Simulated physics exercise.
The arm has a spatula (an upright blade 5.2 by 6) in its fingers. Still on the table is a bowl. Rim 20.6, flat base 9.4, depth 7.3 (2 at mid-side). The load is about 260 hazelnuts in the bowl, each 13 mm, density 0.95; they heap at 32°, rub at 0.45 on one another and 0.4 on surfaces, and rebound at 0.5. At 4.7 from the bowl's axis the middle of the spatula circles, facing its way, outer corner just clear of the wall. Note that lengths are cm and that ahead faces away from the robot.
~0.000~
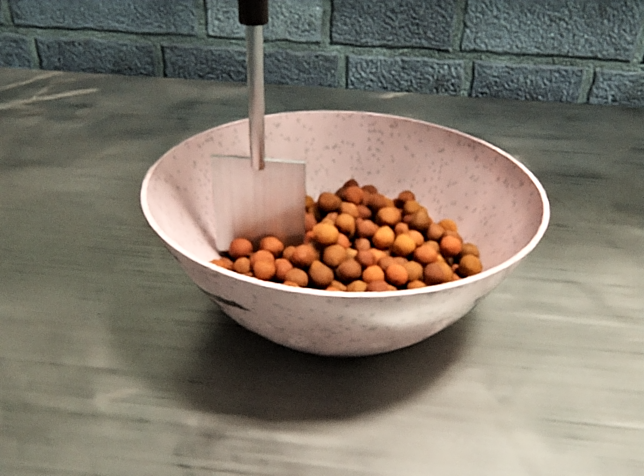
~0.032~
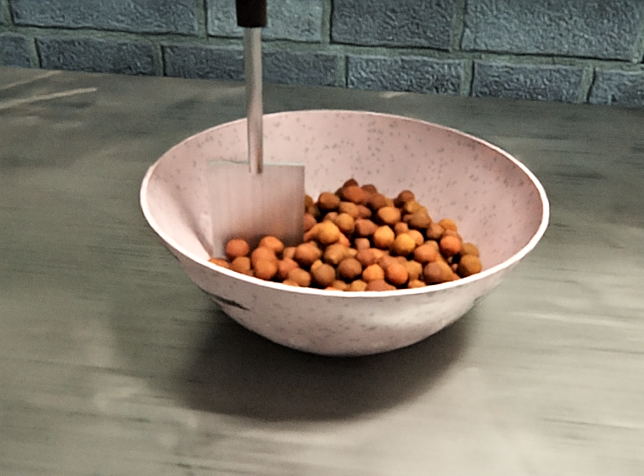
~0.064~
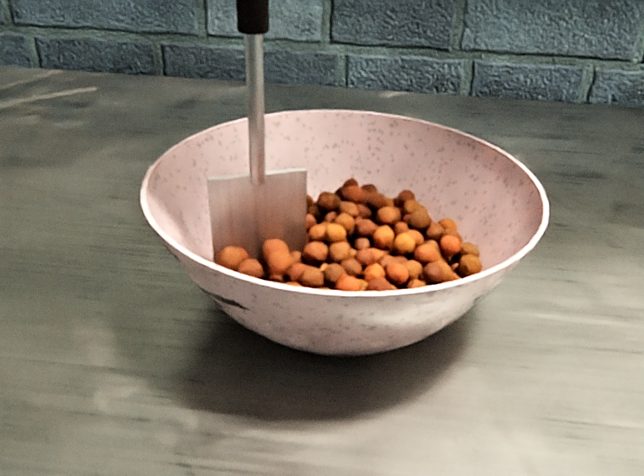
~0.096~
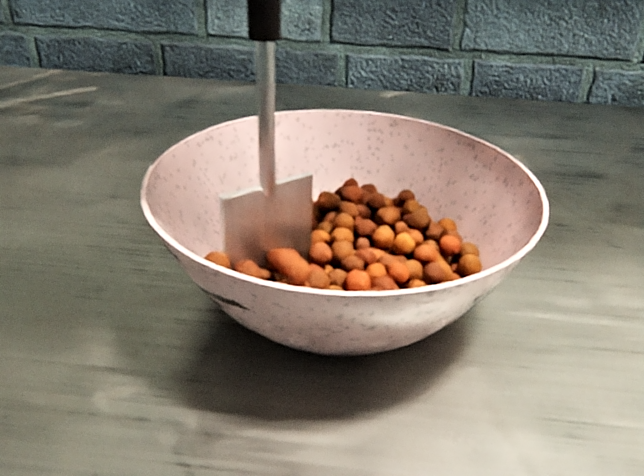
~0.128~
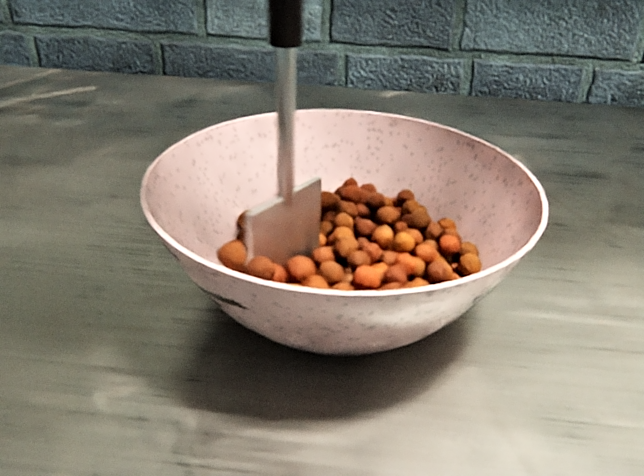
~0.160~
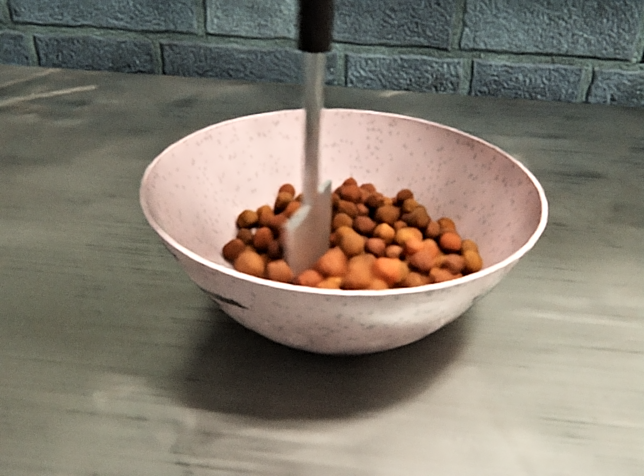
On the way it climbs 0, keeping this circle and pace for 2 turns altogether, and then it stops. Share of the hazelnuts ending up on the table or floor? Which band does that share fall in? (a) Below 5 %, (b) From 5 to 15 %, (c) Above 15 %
From 5 to 15 %.
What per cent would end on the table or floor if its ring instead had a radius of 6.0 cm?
Around 0 in a hundred, in that case.
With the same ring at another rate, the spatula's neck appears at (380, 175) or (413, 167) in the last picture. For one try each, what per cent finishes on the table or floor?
Around 30 and 40 per cent respectively.
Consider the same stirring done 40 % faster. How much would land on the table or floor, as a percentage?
In that case, close to 25 in a hundred.
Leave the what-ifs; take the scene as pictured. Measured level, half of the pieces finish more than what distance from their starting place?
Reading: Around 9 cm.
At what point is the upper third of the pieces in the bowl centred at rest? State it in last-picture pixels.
Estimated centre: (240, 265).
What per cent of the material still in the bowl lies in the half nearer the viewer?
Roughly 65 per cent.
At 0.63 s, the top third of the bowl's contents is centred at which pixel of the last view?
I'd put it at around (229, 190).
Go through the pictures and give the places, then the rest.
The first picture shows spatula neck at (257, 132), 0° round; upper third of the load around (357, 243), from x 220 to 470, top at y 185; 261 in the bowl.
The second picture shows spatula neck at (255, 136), 7° round; upper third of the load around (353, 246), from x 215 to 470, top at y 185.
The third picture shows spatula neck at (257, 146), 24° round; upper third of the load around (349, 253), from x 215 to 470, top at y 185.
The fourth picture shows spatula neck at (267, 156), 41° round; upper third of the load around (351, 258), from x 215 to 470, top at y 185.
The fifth picture shows spatula neck at (286, 165), 58° round; upper third of the load around (353, 264), from x 230 to 470, top at y 185.
The sixth picture shows spatula neck at (311, 172), 76° round; upper third of the load around (373, 265), from x 235 to 470, top at y 185; 261 in the bowl.
After 0.63 s, 329° round, highest piece 9 above the table; 251 in the bowl, 6 on the table or floor, 4 in flight or on the tool.
After 1.10 s, 222° round, highest piece 8 above the table; 245 in the bowl, 15 on the table or floor, 1 in flight or on the tool.
After 1.53 s, 0° round, highest piece 7 above the table; 237 in the bowl, 24 on the table or floor.
After 2.23 s, 0° round, highest piece 7 above the table; 237 in the bowl, 24 on the table or floor.
At rest, 237 in the bowl, 24 on the table or floor. That is 9 % on the table or floor.
